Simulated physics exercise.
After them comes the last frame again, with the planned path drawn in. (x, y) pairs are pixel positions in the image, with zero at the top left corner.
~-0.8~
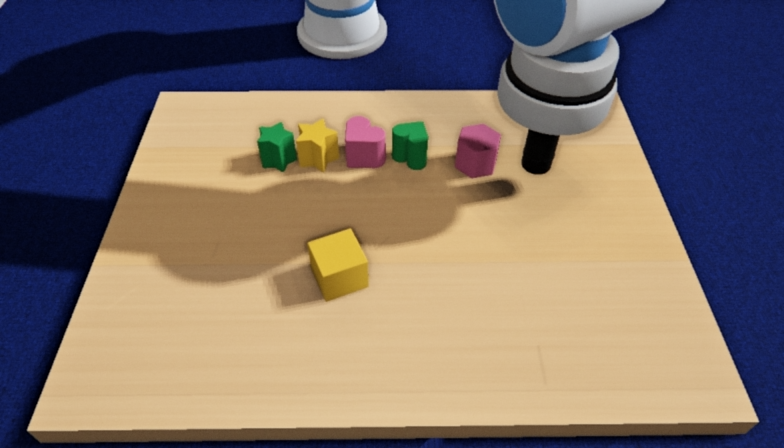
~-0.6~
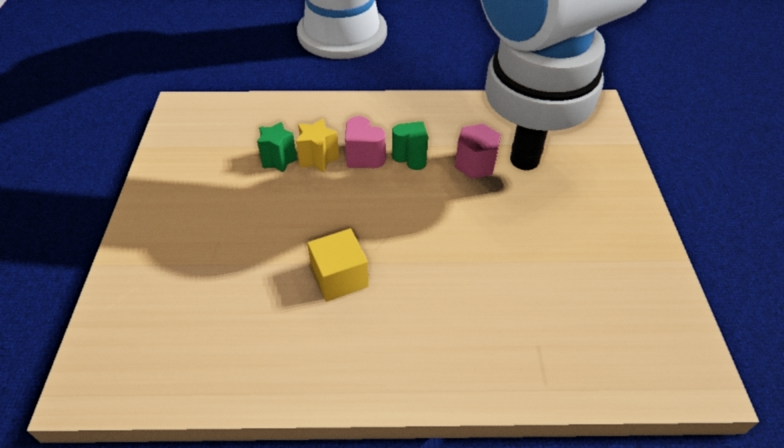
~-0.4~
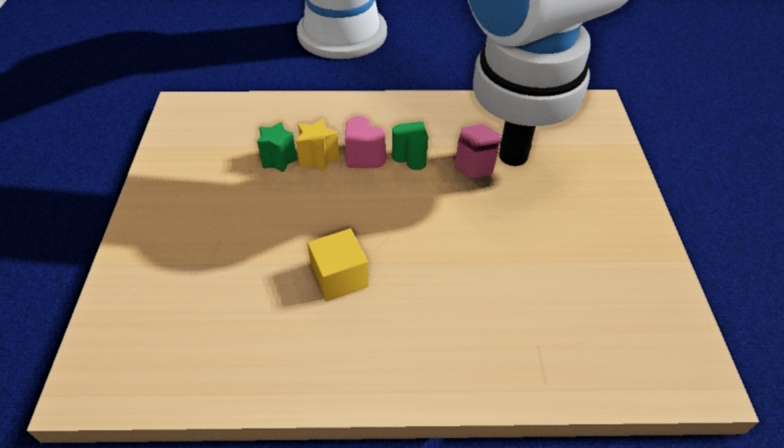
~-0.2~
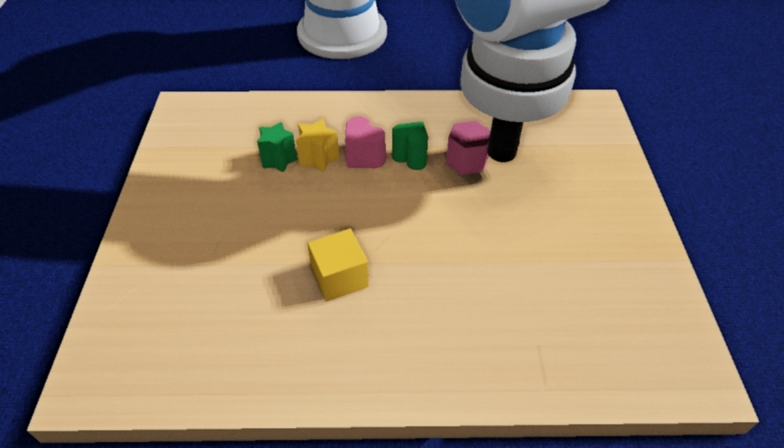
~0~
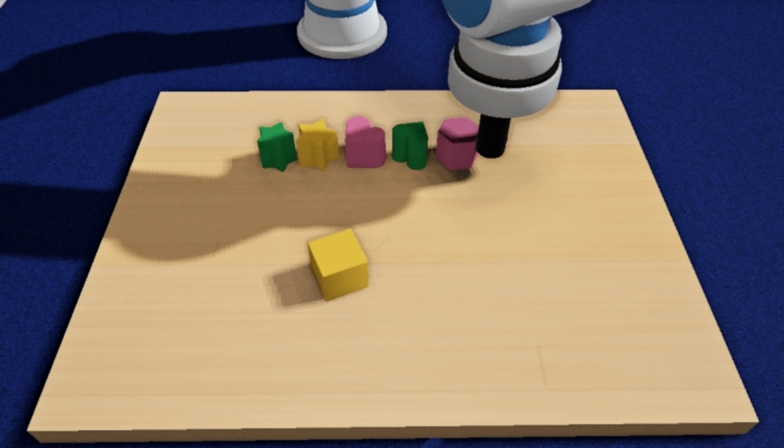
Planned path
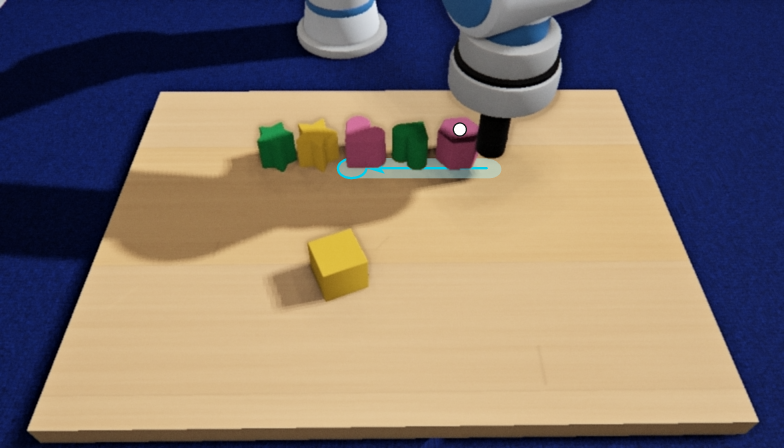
A robot arm moves left and pushes the pink hexagon slightly left toward the green block.
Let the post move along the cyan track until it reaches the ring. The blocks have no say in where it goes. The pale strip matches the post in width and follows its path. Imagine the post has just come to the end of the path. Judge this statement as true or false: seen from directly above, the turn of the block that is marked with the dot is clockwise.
Verdict: True.
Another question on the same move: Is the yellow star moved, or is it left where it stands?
It is moved off its spot.
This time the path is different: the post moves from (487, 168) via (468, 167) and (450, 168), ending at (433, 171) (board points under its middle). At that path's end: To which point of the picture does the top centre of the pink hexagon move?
If I read the scene right, the answer is (433, 120).
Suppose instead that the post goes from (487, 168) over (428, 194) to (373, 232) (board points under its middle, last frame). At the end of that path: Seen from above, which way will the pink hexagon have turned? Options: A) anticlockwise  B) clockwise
Option B.
The line goes from (487, 168) directly to (352, 168); the dot is on the pink hexagon.
The first path, step by step. One third of the way, post at (443, 150); pink heart-shaped block at (355, 130); green heart-shaped block at (395, 125), turned 20° anticlockwise; pink hexagon at (432, 119), turned 35° clockwise.
Two thirds of the way, post at (397, 150); pink heart-shaped block at (353, 130); green heart-shaped block at (391, 122), turned 30° anticlockwise; pink hexagon at (430, 117), turned 40° clockwise.
At the end, post at (351, 150); yellow star at (297, 122), turned 50° anticlockwise; pink heart-shaped block at (332, 120), turned 50° clockwise; green heart-shaped block at (392, 124), turned 25° anticlockwise; pink hexagon at (430, 117), turned 40° clockwise.
